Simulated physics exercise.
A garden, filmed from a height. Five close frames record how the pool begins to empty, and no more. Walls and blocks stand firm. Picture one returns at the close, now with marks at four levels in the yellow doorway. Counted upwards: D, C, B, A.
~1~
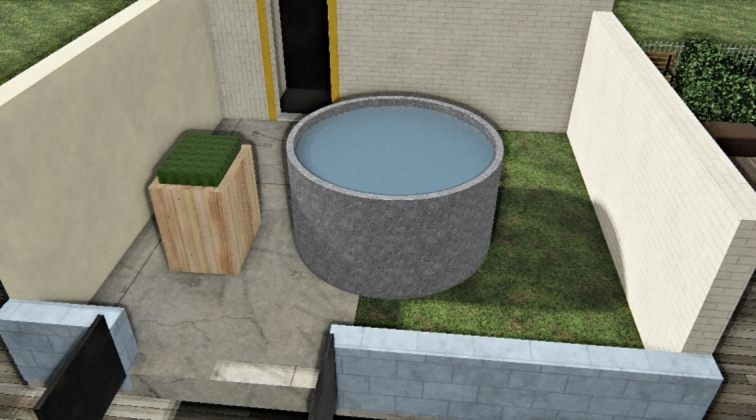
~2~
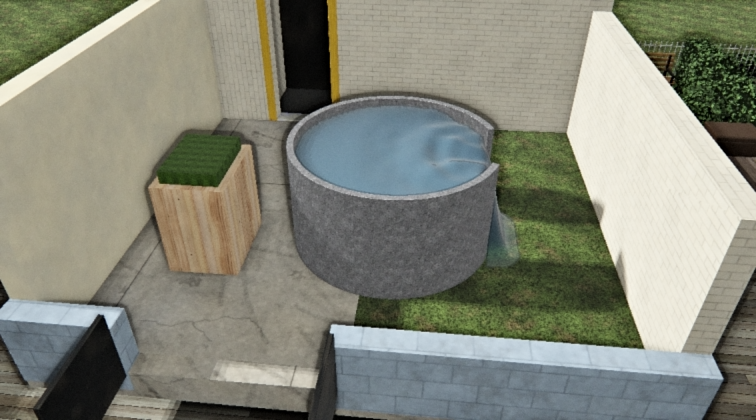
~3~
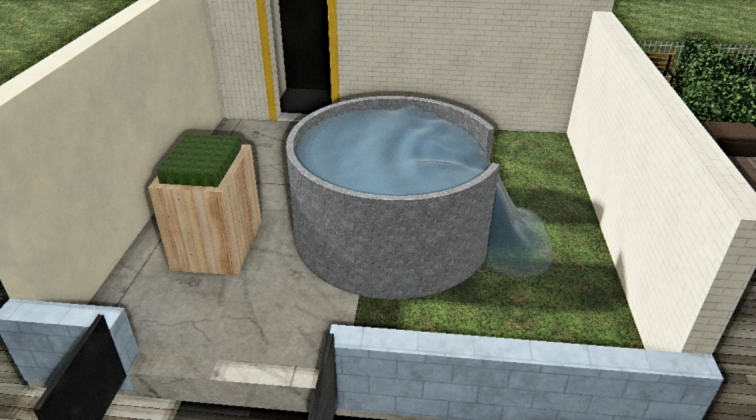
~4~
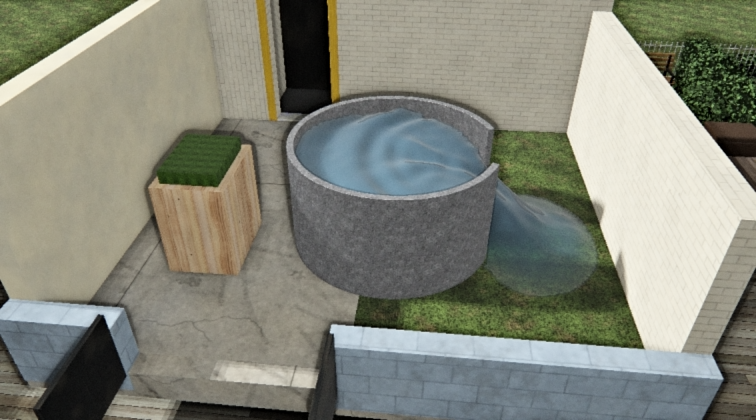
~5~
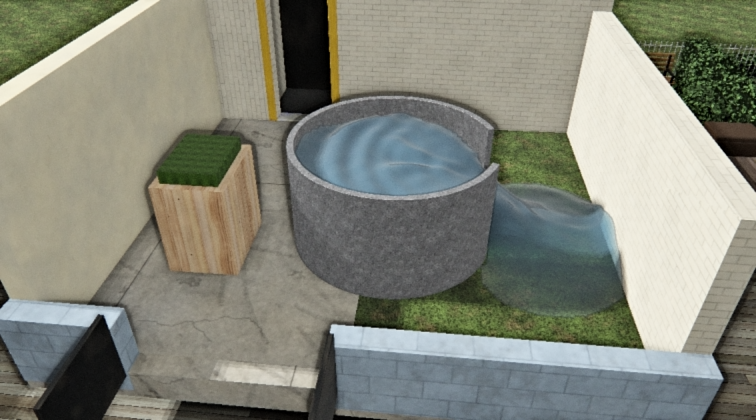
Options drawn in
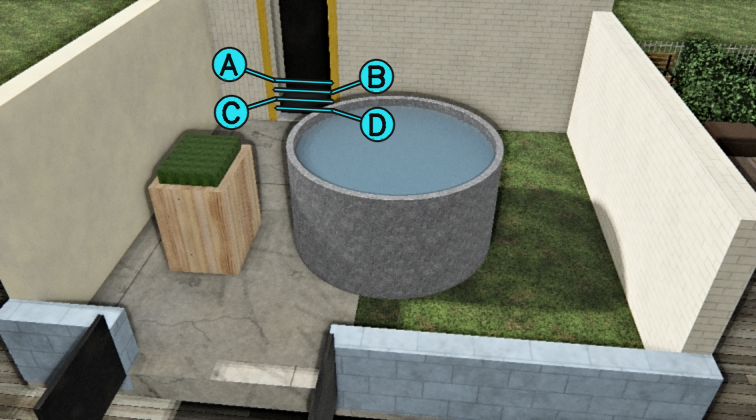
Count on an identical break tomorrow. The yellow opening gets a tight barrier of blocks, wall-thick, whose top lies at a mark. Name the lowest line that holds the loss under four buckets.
D is the one.
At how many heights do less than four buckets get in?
All of them.
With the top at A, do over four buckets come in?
No, that is safe.
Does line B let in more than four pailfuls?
No, that is safe.
In cyan, A at (302, 81); B at (303, 91); C at (304, 100); D at (304, 109); from the bottom up D, C, B, A.
With A, nothing gets over.
With B, nothing gets over.
With C, nothing gets over.
With D, a splash gets over, under a bucket.
